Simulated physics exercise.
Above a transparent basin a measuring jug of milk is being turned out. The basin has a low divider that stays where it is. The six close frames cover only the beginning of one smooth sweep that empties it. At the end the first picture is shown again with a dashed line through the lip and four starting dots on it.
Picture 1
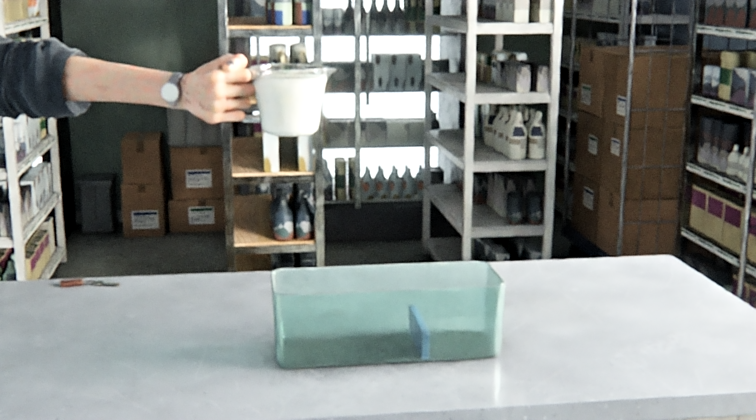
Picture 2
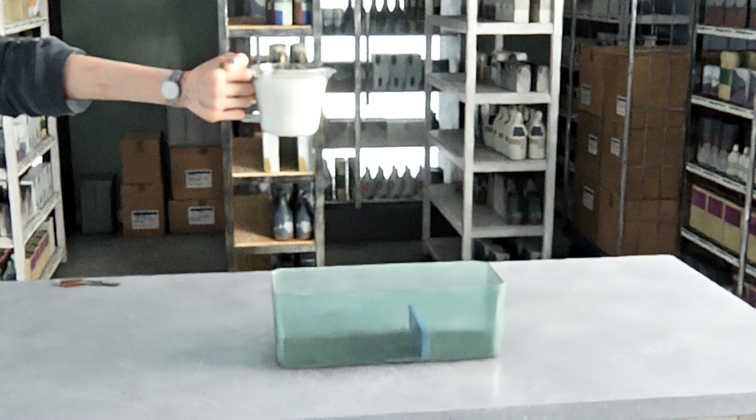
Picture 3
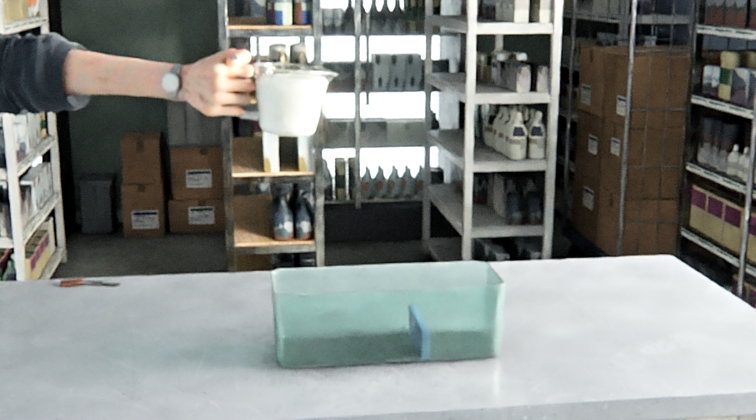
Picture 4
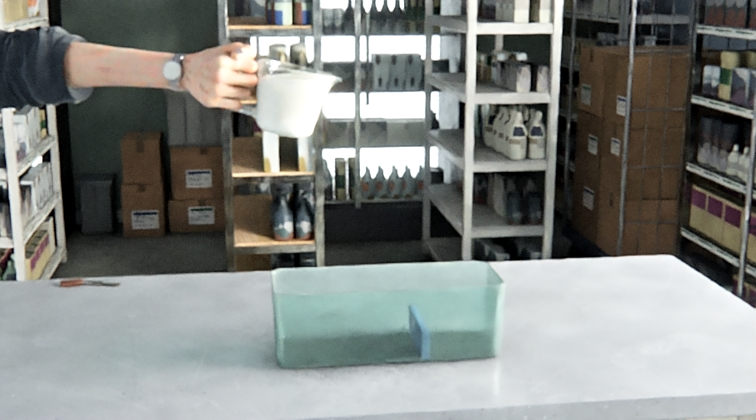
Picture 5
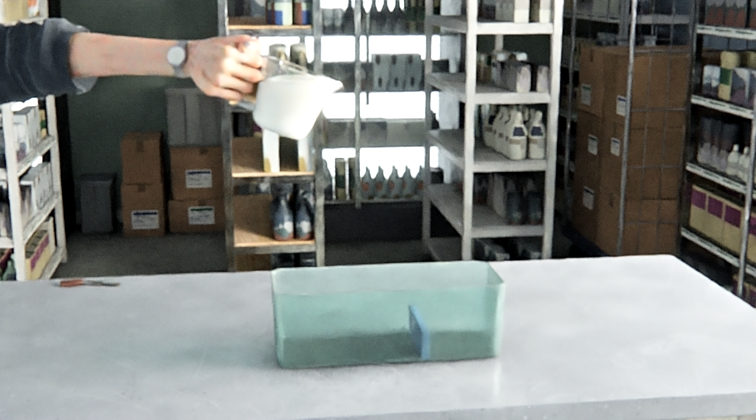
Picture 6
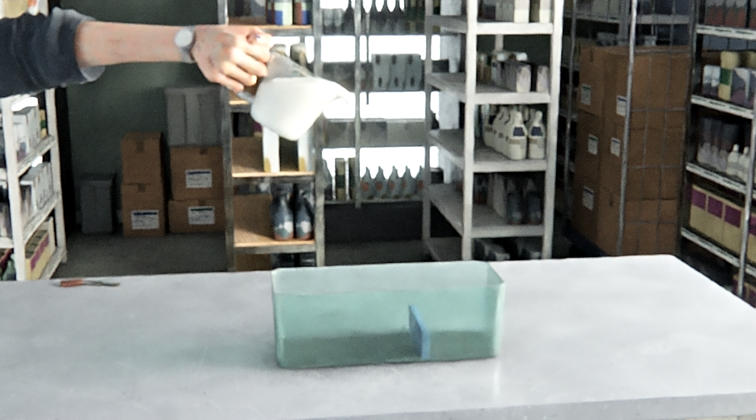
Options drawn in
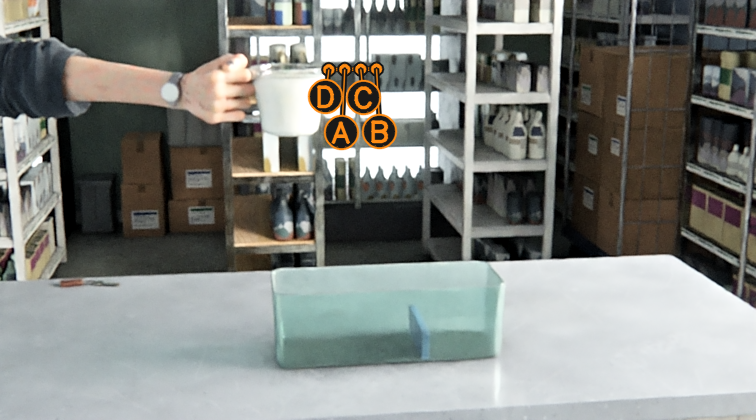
In the video, a hand holds a measuring jug of milk upright above a transparent basin with a small blue wall inside, then gradually tips it to the right until milk is just over the lip.
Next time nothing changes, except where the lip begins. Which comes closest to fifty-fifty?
Choose C.
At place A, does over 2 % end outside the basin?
Yes, it does.
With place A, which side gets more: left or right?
The left side.
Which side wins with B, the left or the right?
The right side.
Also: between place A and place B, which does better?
The answer is B.
In orange, A at (344, 69); B at (376, 69); C at (360, 69); D at (328, 69).
Choosing A, about 84 % ends left of the wall and 10 % right of it; 7 % is lost outside.
Choosing B, about 23 % ends left of the wall and 74 % right of it; 3 % is lost outside.
Choosing C, about 51 % ends left of the wall and 45 % right of it; 4 % is lost outside.
Choosing D, about 88 % ends left of the wall and 7 % right of it; 5 % is lost outside.
